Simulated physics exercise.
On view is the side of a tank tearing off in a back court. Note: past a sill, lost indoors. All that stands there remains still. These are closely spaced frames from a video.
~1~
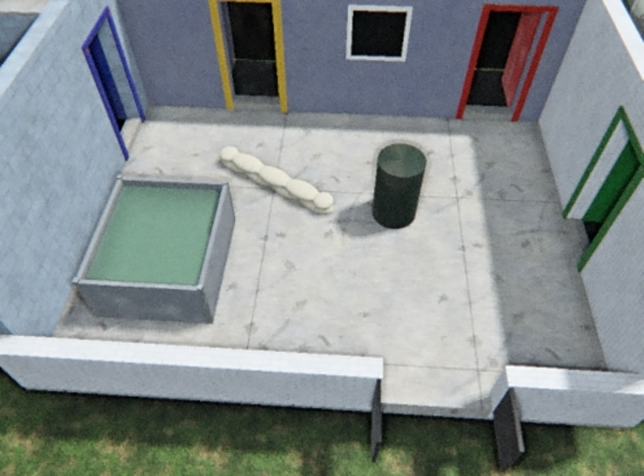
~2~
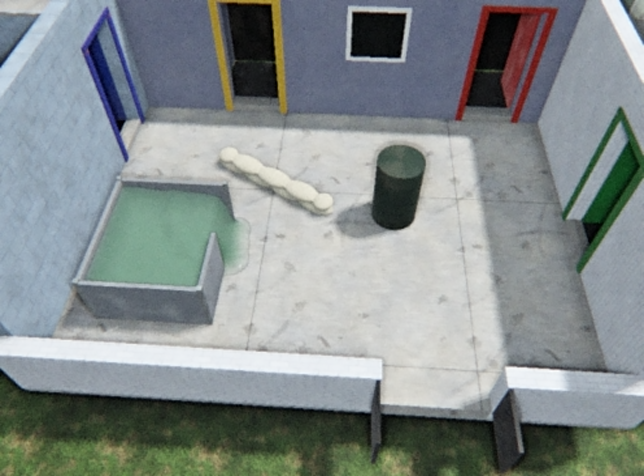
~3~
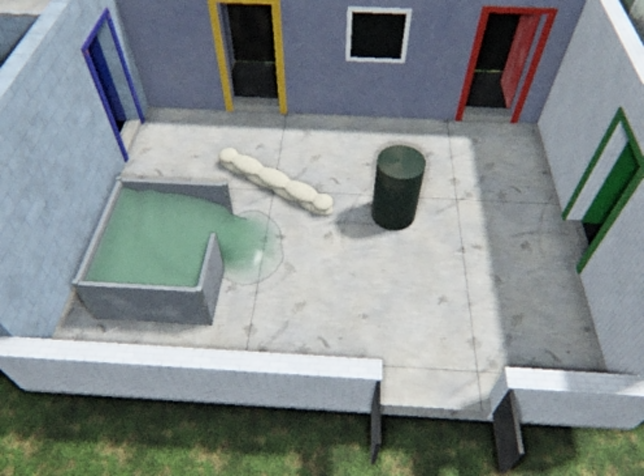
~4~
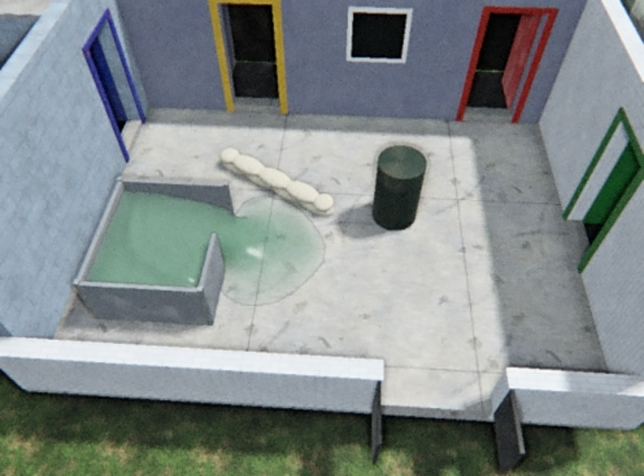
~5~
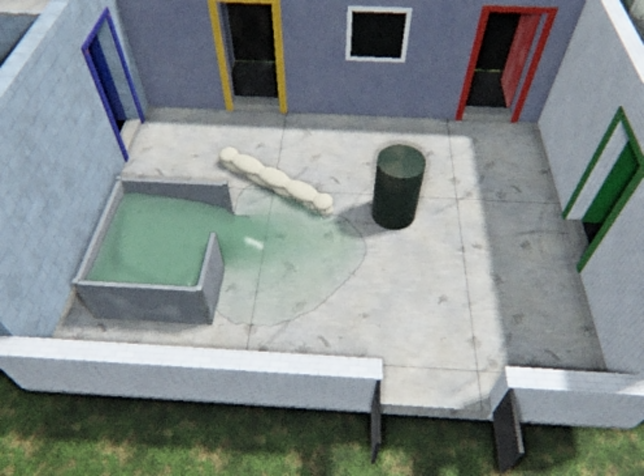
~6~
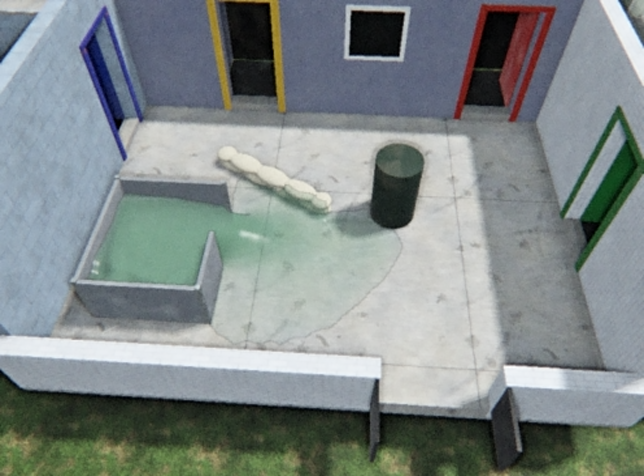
The clip shows a walled courtyard where part of a grey tank's right side breaks away, and green water pours through the gap, spreading rightward across the pale floor past a lumpy cream barrier toward a dark green cylinder.
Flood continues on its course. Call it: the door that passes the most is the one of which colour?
It is the green one.
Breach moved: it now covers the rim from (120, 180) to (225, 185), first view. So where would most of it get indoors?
Greatest inflow: The blue door.
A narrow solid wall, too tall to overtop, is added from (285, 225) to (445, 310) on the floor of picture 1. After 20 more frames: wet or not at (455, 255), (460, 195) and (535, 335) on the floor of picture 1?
One after the other: Awash, dry, wet.
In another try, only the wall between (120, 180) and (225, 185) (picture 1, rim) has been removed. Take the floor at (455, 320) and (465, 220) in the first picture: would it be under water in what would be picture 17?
Point one left dry, point two left dry.
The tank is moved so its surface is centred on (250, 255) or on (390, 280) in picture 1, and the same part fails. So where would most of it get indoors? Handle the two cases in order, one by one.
Try 1: The green one; try 2: The door marked green.
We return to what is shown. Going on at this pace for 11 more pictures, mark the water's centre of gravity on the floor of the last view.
Near (277, 263) in the last view.
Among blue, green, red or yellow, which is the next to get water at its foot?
That would be the one in green.
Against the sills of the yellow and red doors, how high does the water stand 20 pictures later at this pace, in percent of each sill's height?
In order: Roughly 0 % and 0 %.
A moment on, water covers 30 % of the floor; yellow door not reached, green door not reached, blue door not reached, red door not reached.
Next, water covers 50 % of the floor; yellow door not reached, green door some in, blue door not reached, red door not reached.
Then, water covers 55 % of the floor; yellow door not reached, green door some in, blue door wet at the sill, nothing in, red door not reached.
Later, water covers 70 % of the floor; yellow door wet at the sill, nothing in, green door a lot in, blue door wet at the sill, nothing in, red door wet at the sill, nothing in.
In the end, water covers 95 % of the floor; yellow door wet at the sill, nothing in, green door a lot in, blue door wet at the sill, nothing in, red door wet at the sill, nothing in; the green door has let in the most.
